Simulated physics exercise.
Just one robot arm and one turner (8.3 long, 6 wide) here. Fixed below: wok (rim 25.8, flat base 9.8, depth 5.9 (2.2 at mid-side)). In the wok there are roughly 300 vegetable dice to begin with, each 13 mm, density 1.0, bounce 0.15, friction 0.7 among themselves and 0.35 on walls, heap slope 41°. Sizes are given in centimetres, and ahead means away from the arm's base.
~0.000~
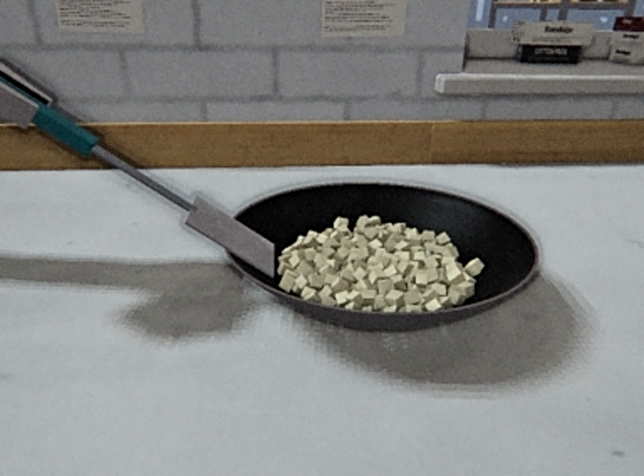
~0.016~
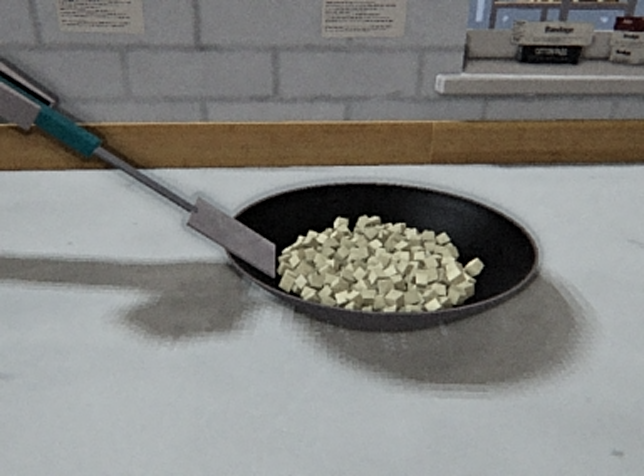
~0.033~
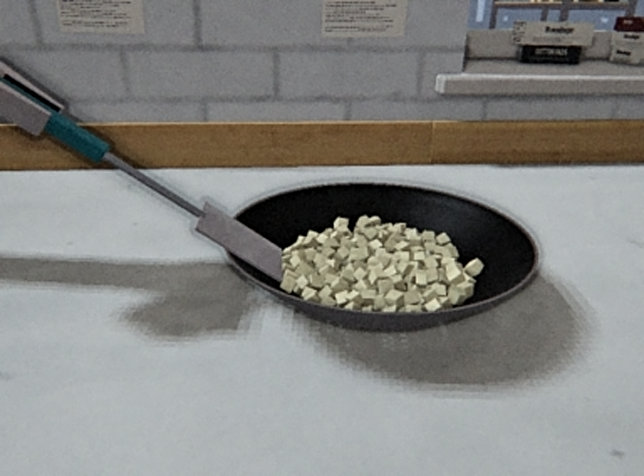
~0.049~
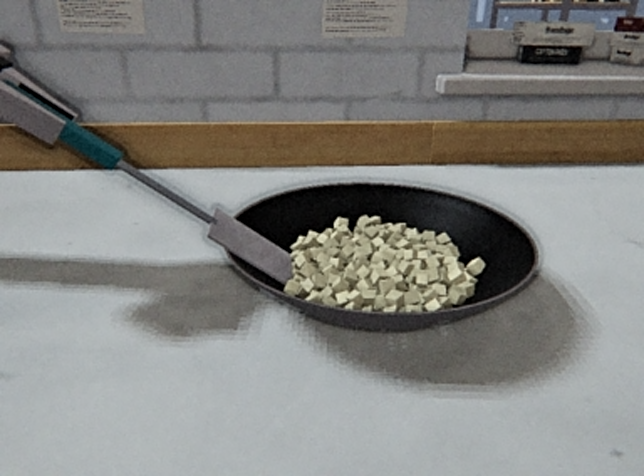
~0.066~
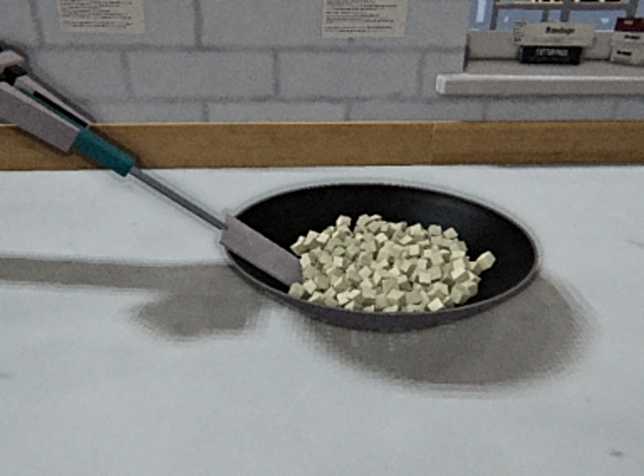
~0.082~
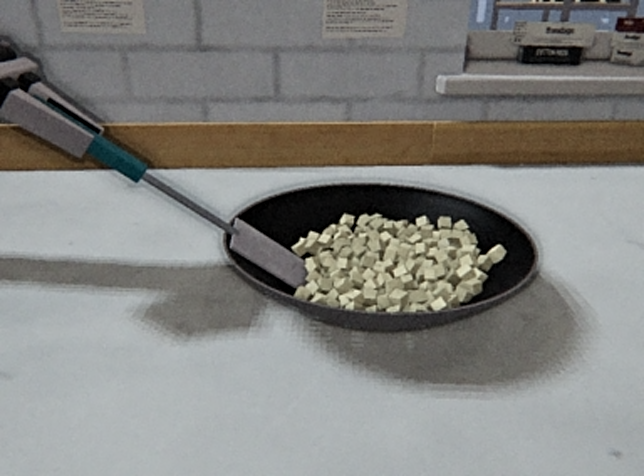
Turner held by a robot arm resting still at first, then sliding rightward into a dark wok, nudging pale vegetable dice ahead.
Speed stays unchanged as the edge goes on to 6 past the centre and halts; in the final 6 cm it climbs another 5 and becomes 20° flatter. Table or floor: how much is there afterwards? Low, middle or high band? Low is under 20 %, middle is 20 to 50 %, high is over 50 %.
Low band.
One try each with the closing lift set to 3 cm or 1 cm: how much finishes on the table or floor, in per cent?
Roughly 15 % and then 20 %.
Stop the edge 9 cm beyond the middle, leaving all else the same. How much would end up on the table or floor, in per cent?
Then the share is near 35 in a hundred.
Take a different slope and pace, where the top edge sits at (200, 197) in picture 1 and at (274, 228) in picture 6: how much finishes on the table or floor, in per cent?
It comes to something like 25 %, give or take.
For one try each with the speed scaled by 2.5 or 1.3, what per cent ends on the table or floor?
Roughly 35 % and roughly 15 %.
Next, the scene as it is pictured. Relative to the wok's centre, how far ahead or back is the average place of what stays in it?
Some 4.5 cm ahead of the centre.
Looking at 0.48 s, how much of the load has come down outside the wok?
Fraction noted: Close to 10 per cent.
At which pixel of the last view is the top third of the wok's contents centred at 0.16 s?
Centre estimated at around (454, 246).
After 0.16 s, sloping 37°, highest piece 7 above the table; 300 in the wok.
After 0.24 s, sloping 28°, highest piece 8 above the table; 289 in the wok, 11 on the blade or in flight.
After 0.48 s, sloping 17°, highest piece 7 above the table; 270 in the wok, 25 on the table or floor, 5 on the blade or in flight.
After 1.53 s, sloping 17°, highest piece 7 above the table; 270 in the wok, 30 on the table or floor.
At rest, 270 in the wok, 30 on the table or floor. That is 10 % on the table or floor.
